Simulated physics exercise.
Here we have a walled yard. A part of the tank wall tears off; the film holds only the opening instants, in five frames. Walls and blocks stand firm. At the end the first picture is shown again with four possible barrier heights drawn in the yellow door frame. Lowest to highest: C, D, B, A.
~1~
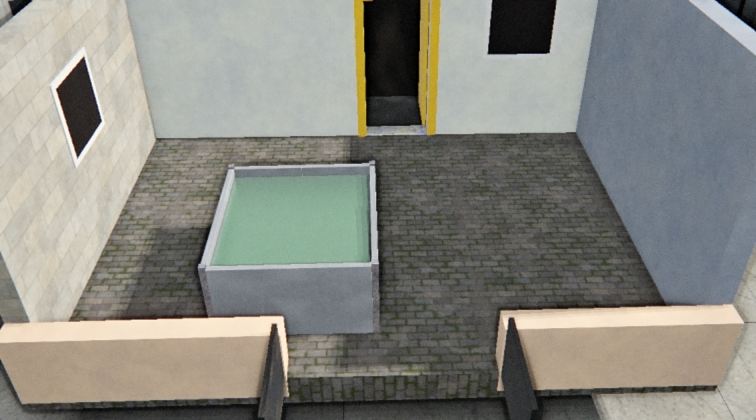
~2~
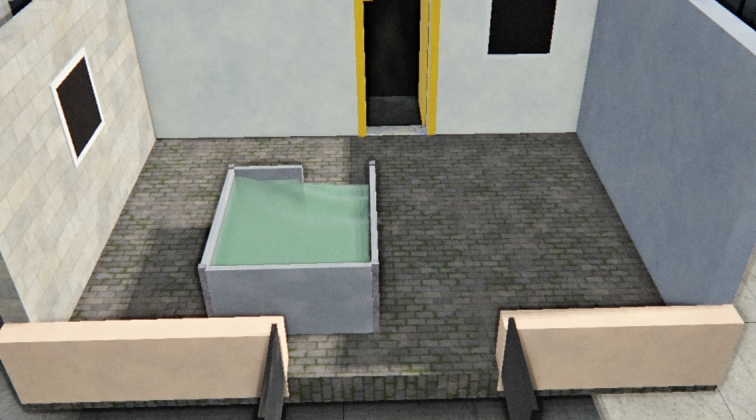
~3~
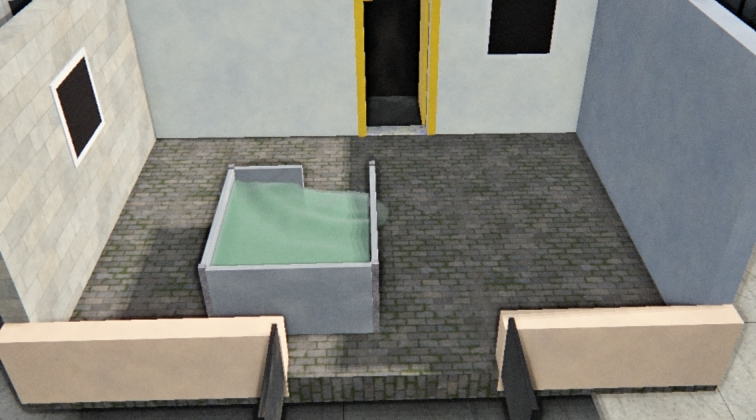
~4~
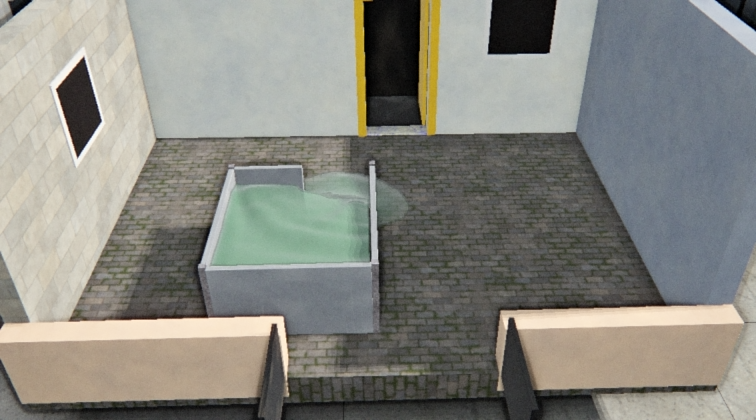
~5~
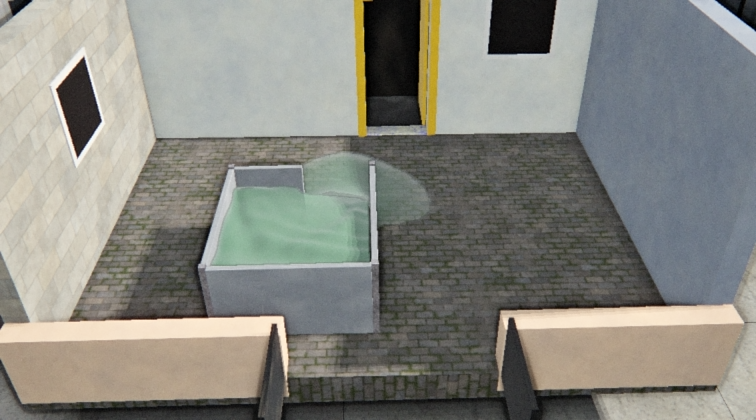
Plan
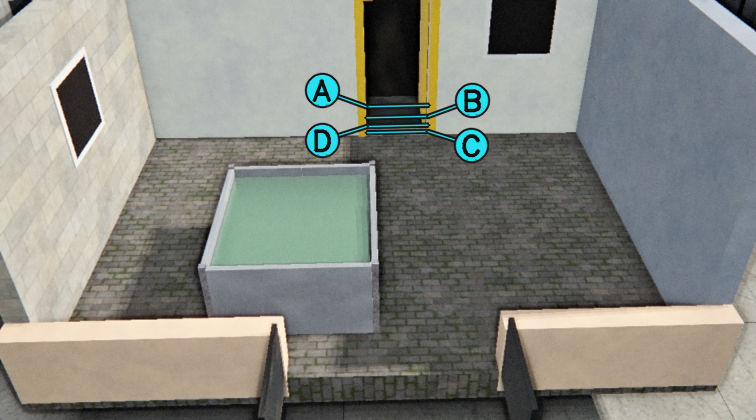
In a walled yard with a yellow doorway, a piece of the back wall of a tank of green water vanished, and water poured out through the gap, spreading backward and right across the bricks.
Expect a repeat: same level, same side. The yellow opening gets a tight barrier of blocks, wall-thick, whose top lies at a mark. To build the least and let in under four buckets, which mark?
B.
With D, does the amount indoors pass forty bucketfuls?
No, it does not.
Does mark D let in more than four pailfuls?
Yes, it does.
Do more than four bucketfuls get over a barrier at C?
Yes, it does.
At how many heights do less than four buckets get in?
Two.
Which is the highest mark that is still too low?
That is mark D.
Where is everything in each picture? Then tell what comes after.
Water in the tank at rest, its middle at (297, 217); foot of the yellow doorway at (397, 135); open gate at (392, 309).
Water covers 1 % of the ground, its front hidden from here.
Water covers 3 % of the ground, its front hidden from here.
Water covers 6 % of the ground, its front hidden from here.
Water covers 11 % of the ground and shows as far out as (345, 154).
On the marked copy, A at (397, 106); B at (397, 117); C at (397, 132); D at (397, 125); from the bottom up C, D, B, A.
With A, nothing gets over.
With B, a splash gets over, under a bucket.
With C, dozens of bucketfuls pour in.
With D, about 12 bucketfuls get in.
